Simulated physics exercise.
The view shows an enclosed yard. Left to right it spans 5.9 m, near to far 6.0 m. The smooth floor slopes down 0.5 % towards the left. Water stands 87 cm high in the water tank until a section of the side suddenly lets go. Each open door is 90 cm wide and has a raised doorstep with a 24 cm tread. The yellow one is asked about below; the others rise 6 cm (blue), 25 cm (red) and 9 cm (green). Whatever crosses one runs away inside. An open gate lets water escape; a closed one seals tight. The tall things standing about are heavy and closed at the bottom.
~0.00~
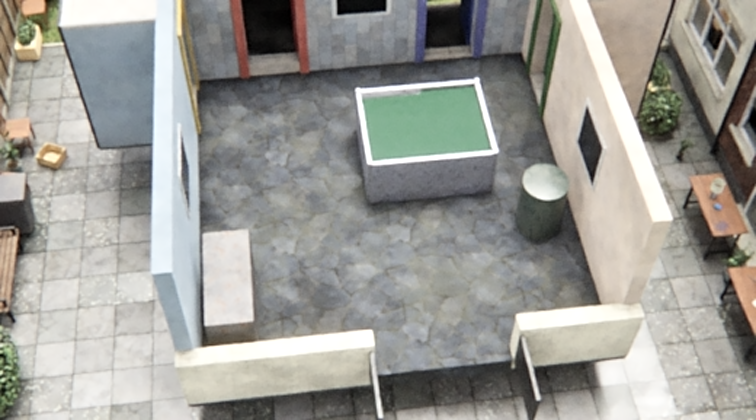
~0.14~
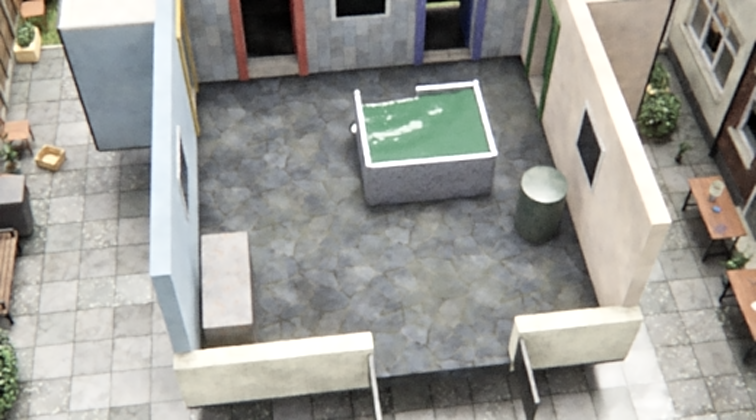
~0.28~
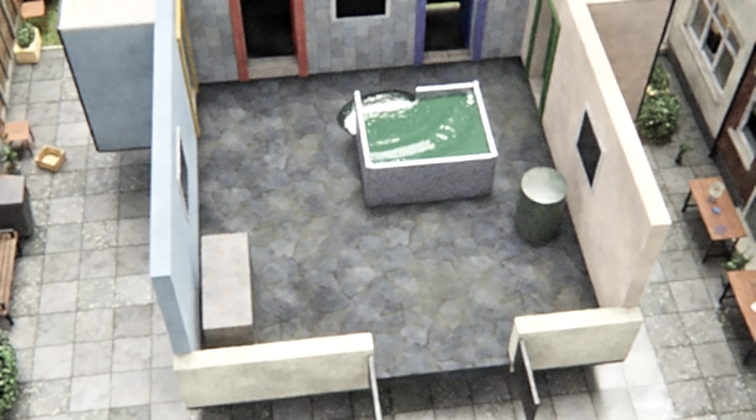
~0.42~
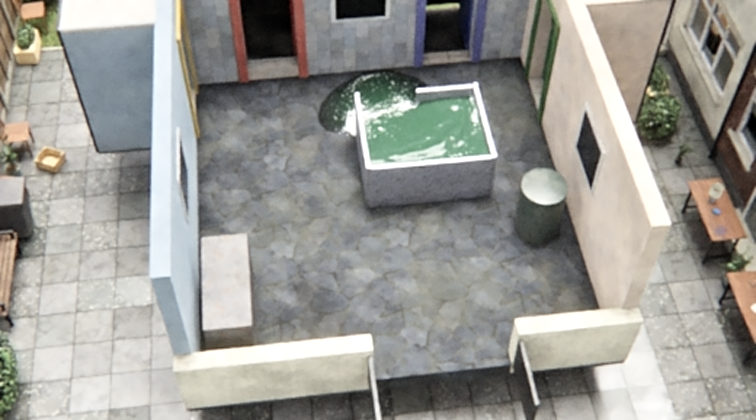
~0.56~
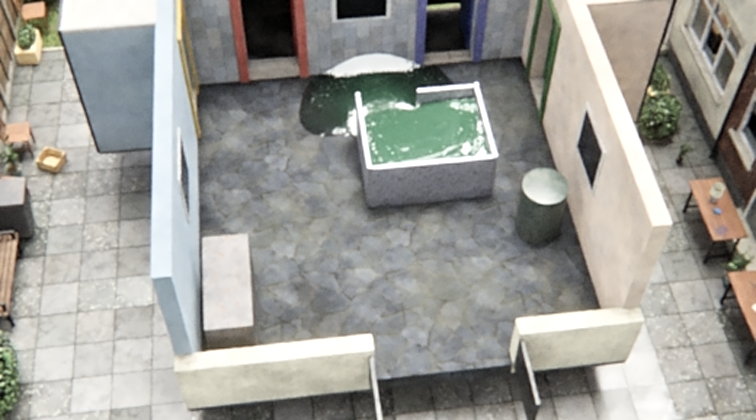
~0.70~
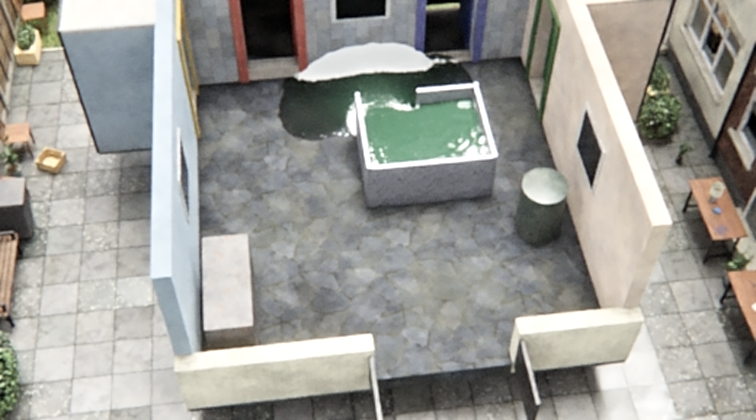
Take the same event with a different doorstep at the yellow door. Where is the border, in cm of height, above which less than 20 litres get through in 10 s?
At least 33 cm or so.
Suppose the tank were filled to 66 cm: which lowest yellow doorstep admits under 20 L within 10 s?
About 24 cm.
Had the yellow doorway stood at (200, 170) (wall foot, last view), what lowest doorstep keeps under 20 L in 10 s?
Roughly 9.5 cm.
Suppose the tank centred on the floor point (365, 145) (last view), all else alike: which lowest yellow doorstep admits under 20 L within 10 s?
Some 38 cm.
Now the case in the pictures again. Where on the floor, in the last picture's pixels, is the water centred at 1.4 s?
Around (390, 128).
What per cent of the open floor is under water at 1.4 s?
Near 20 per cent is wet.
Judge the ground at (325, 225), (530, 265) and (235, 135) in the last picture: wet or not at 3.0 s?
In turn: Not reached, still dry, flooded.
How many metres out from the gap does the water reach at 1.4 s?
Roughly 3.6 m.
After 1.4 s water covers 20 % of the floor, deepest (52 cm) near (369, 78); 7 cm at the yellow door, 0 litres in over its 14 cm doorstep.
After 3.0 s water covers 40 % of the floor, deepest (30 cm) near (197, 108); 29 cm at the yellow door, 167 litres in over its 14 cm doorstep.
After 10.0 s water covers 95 % of the floor, deepest (10 cm) near (203, 384); 8 cm at the yellow door, 258 litres in over its 14 cm doorstep.
At the yellow door as built, the water arrived by 1.4 s and peaked near 36 cm at 2.0 s.
Run again over the same 10 s with other heights there, 29 litres in over 30.5 cm, 11 litres over 35.5 cm. The limit of 20 litres is kept from about 33 cm up.
